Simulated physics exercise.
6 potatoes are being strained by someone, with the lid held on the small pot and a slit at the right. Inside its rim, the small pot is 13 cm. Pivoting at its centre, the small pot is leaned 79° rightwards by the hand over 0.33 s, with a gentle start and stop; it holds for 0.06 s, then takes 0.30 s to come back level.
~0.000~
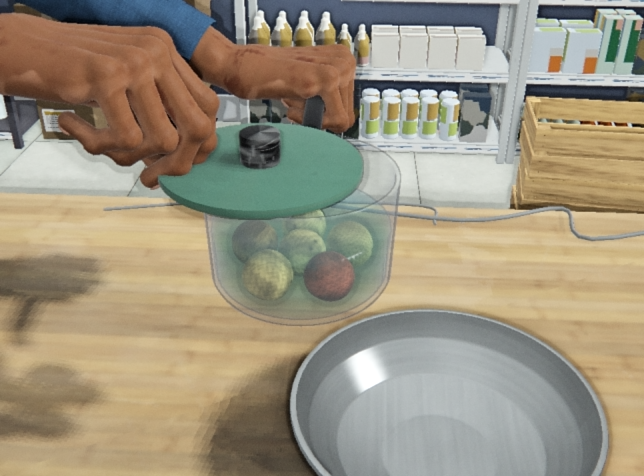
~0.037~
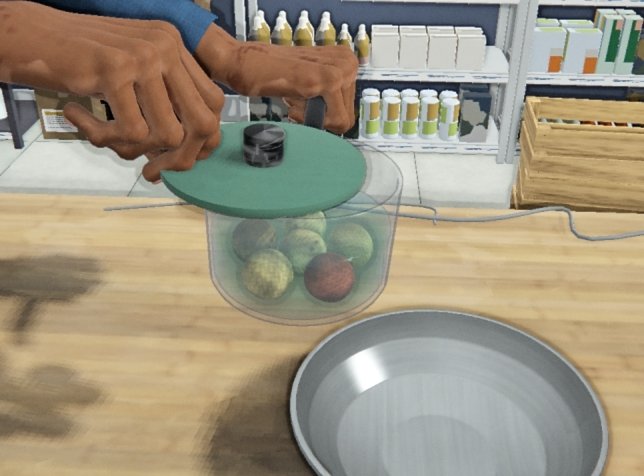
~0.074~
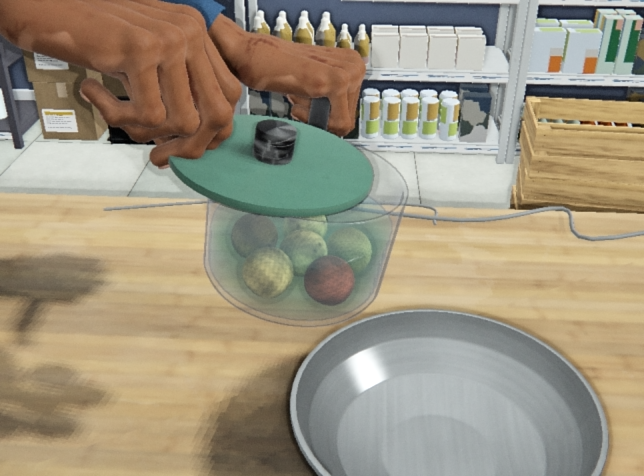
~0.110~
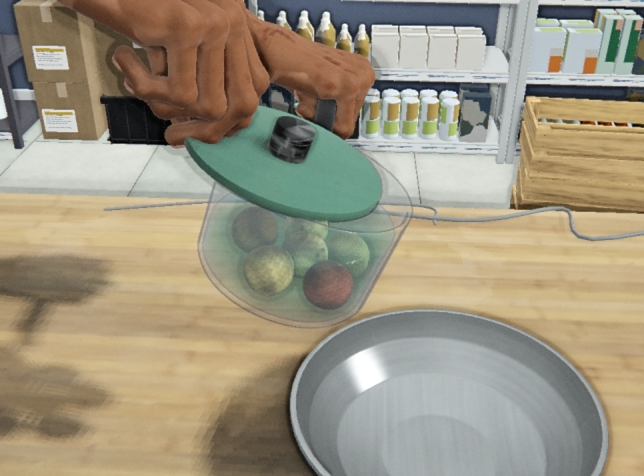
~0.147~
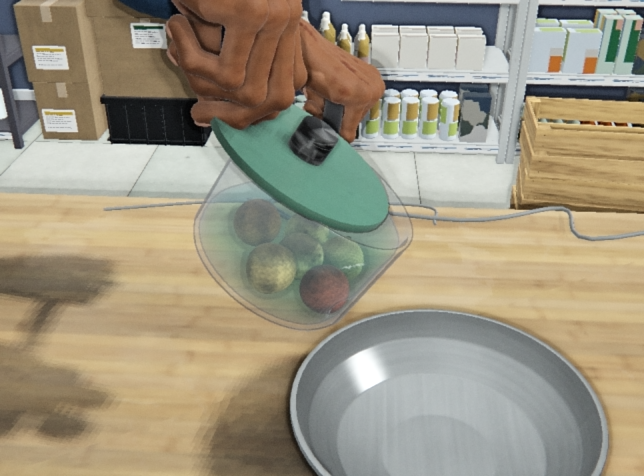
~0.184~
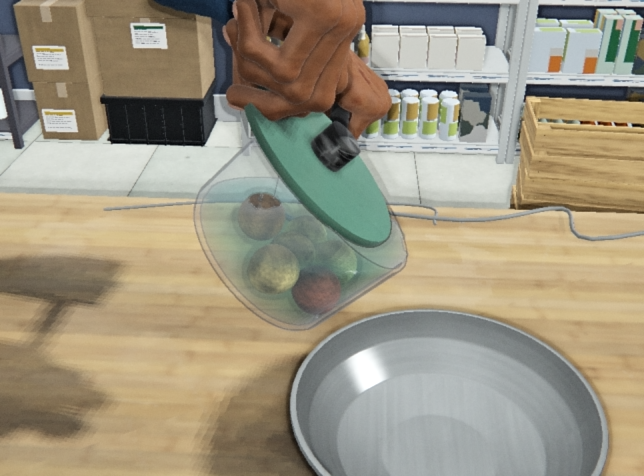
Clear pot of round vegetables leaning steadily rightwards above a wooden table as two hands hold its green lid on.
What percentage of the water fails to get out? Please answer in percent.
About 39 per cent.
Then, 0.31 s in, the tilt is 78° and 75 per cent of the water is still in the small pot.
Then, 0.40 s in, the tilt is 79° and 51 per cent of the water is still in the small pot.
Then, 0.50 s in, the tilt is 57° and 40 per cent of the water is still in the small pot.
Then, 0.60 s in, the tilt is 16° and 39 per cent of the water is still in the small pot.
Finally, 39 per cent of the water is still in the small pot.
